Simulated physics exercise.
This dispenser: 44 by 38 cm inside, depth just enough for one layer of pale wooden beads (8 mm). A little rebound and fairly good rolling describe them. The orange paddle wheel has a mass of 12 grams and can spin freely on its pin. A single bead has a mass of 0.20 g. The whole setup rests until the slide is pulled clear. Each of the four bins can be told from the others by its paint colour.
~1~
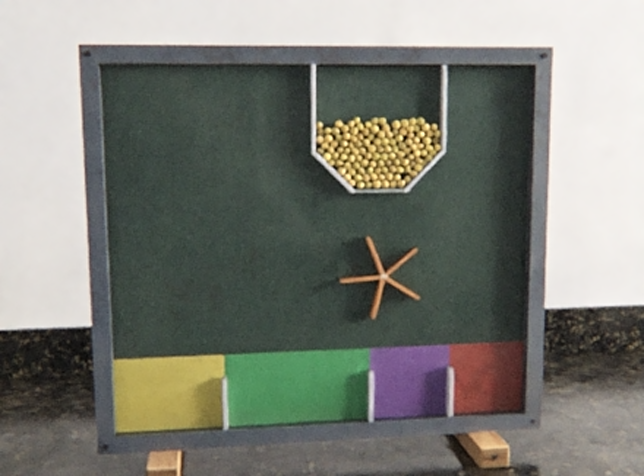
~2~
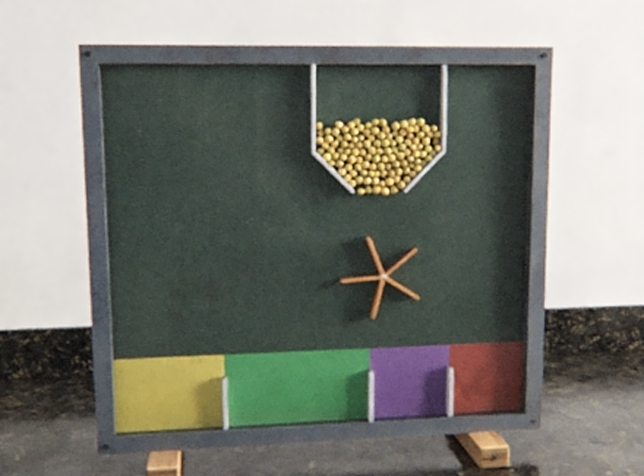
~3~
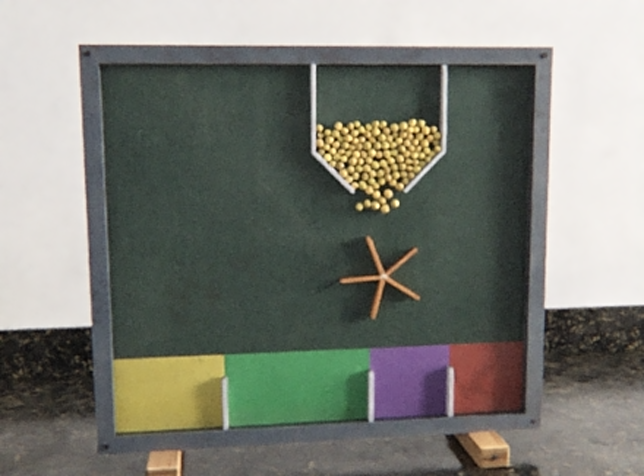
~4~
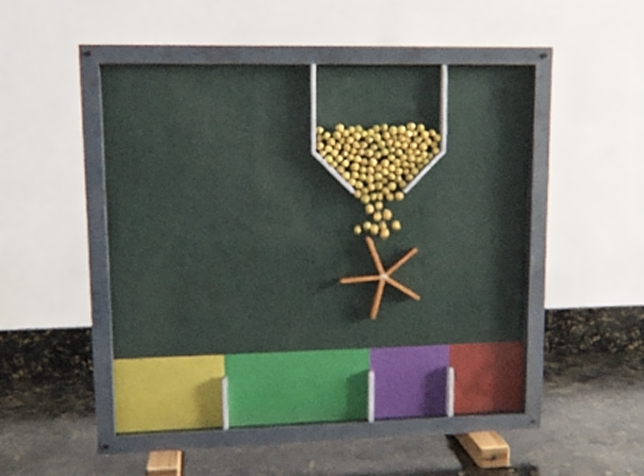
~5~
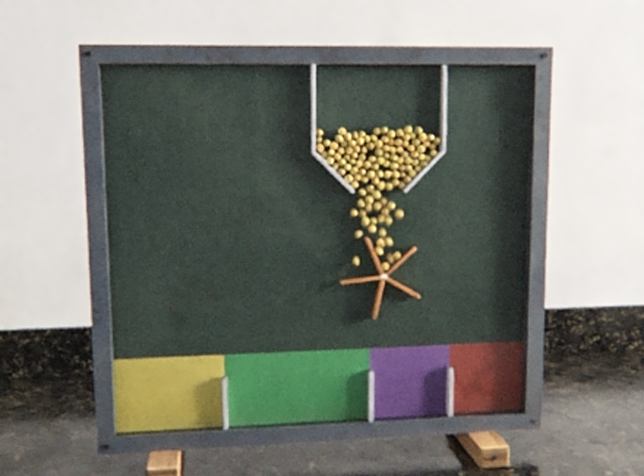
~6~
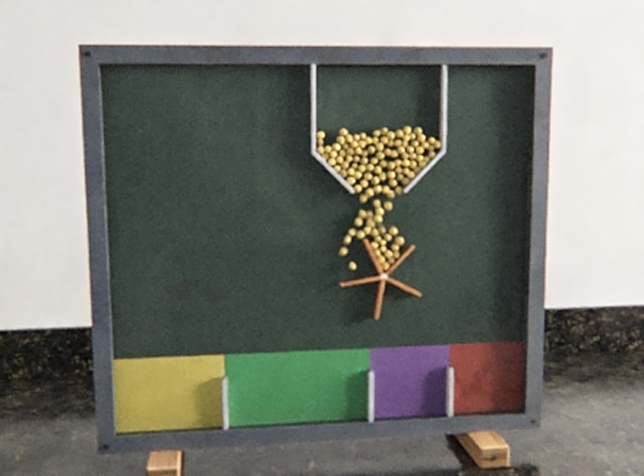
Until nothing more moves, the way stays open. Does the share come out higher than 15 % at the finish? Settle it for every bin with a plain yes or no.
Red bin - yes; purple bin - no; green bin - yes; yellow bin - no.
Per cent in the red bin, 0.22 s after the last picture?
Close to 0 % of the load.
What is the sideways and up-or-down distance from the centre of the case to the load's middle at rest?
It lies close to 3 centimetres right and 17 centimetres below.
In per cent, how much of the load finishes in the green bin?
Close to 70 per cent of the load rests there.
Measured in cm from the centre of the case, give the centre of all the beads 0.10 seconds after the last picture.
Roughly 5 centimetres to the right and 4 centimetres above.
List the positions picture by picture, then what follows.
About 120 beads; beads centred (380, 149); orange paddle wheel (383, 277); red (486, 378), purple (409, 382), green (298, 387), yellow (170, 394); slide (349, 191) to (408, 190), in the first frame.
Beads centred (380, 151); 2 out, bottom bead (361, 192), in the second frame.
Beads centred (379, 155); 8 out, bottom bead (385, 209), in the third frame.
Beads centred (378, 168); 18 out, bottom bead (385, 234); orange paddle wheel (383, 277), in the fourth frame.
Beads centred (380, 174); 26 out, bottom bead (385, 267), in the fifth frame.
Beads centred (383, 176); 34 out, bottom bead (385, 266); orange paddle wheel (383, 277); wall ends (224, 379), (371, 372), (450, 368), (313, 63) to (352, 191), (405, 190) to (444, 63), in the sixth frame.
Then, 0.10 s later than the last picture, the beads' middle is 5 cm right of and 4 cm above the centre; nothing in the marked areas.
Then, 0.22 s later than the last picture, the beads' middle is 5 cm right of and level with the centre; green 10 %.
Then, 0.45 s later than the last picture, the beads' middle is 4 cm right of and 10 cm below the centre; red 20 %, green 35 %.
At rest 3.0 s after the last picture, red 25 %, purple 5 %, green 70 %, yellow 0 %.
